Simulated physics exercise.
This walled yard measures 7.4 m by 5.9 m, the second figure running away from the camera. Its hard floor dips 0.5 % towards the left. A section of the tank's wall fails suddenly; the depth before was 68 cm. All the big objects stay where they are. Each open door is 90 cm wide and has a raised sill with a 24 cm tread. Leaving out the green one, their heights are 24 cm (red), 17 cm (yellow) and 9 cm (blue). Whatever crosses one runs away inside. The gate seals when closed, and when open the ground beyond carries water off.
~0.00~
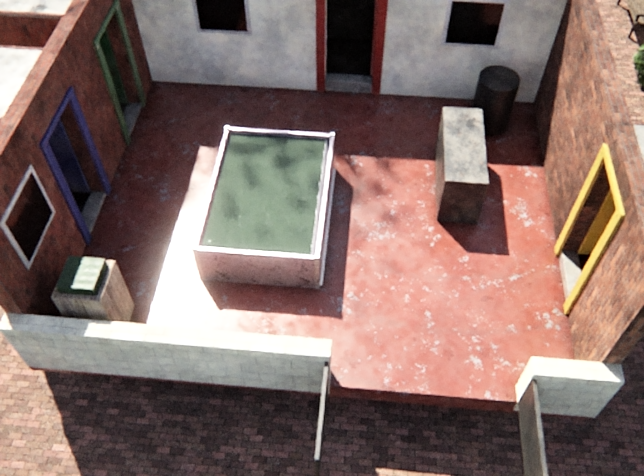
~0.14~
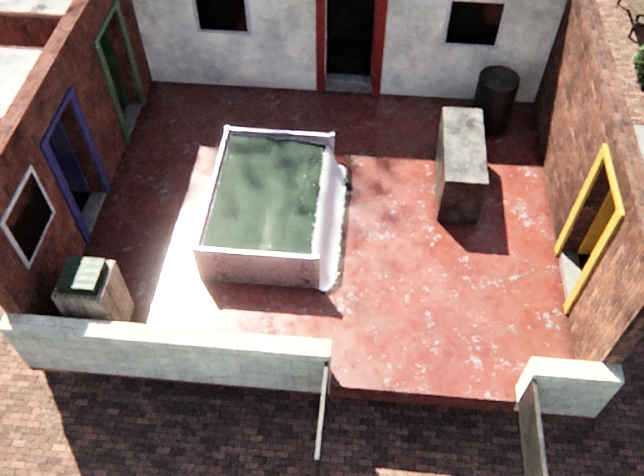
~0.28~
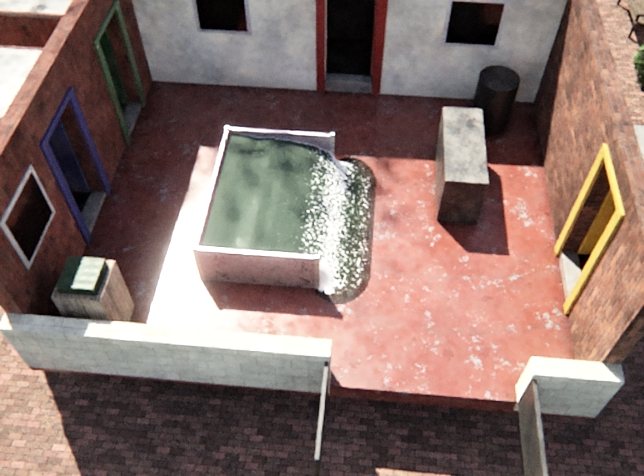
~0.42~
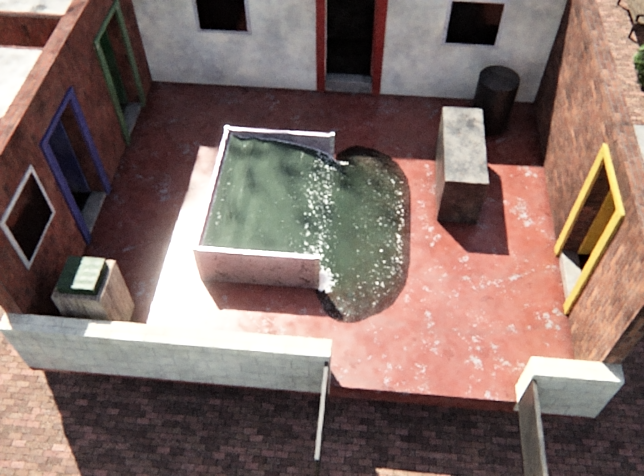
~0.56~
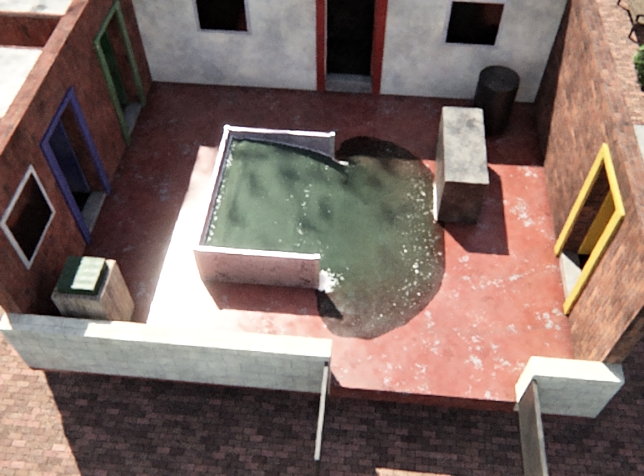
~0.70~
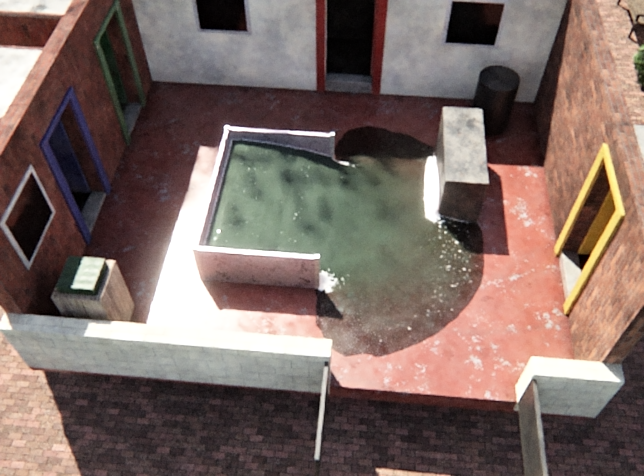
The clip opens on a walled yard with a red floor, where a raised tank of still, greenish water stands left of a grey block. The tank's right side gives way and water pours out in a foaming strip, then spreads across the floor in a widening rounded pool that reaches the block's base.
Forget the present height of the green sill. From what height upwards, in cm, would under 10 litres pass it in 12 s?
Close to 7.5 cm is just enough.
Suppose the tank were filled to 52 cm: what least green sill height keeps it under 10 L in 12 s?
Some 5.5 cm.
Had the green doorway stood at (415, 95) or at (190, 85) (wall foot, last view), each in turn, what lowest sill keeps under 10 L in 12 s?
Roughly 22 and 7.0 cm.
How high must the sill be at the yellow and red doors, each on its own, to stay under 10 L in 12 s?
About 31 cm at yellow and 10.0 cm at red.
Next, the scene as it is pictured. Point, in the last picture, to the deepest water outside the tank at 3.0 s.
Around (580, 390).
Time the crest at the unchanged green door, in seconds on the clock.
Near 8.0 s.
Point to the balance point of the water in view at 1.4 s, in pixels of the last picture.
Near (355, 225).
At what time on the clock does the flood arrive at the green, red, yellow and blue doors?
Arrival: Green 4.5 s, red 2.2 s, yellow 1.0 s, blue 6.0 s.
After 1.4 s water covers 35 % of the floor, deepest (44 cm) near (430, 208); it has not reached the green door.
After 3.0 s water covers 50 % of the floor, deepest (35 cm) near (580, 390); it has not reached the green door.
After 12.0 s water covers 95 % of the floor, deepest (11 cm) near (47, 345); 8 cm at the green door, 0 litres in over its 10 cm sill.
At the green door as built, the water arrived by 4.6 s and peaked near 10 cm at 8.2 s.
Run again over the same 12 s with other heights there, 25 litres in over 6.5 cm, 1 litre over 9 cm. The limit of 10 litres is kept from about 7.5 cm up.
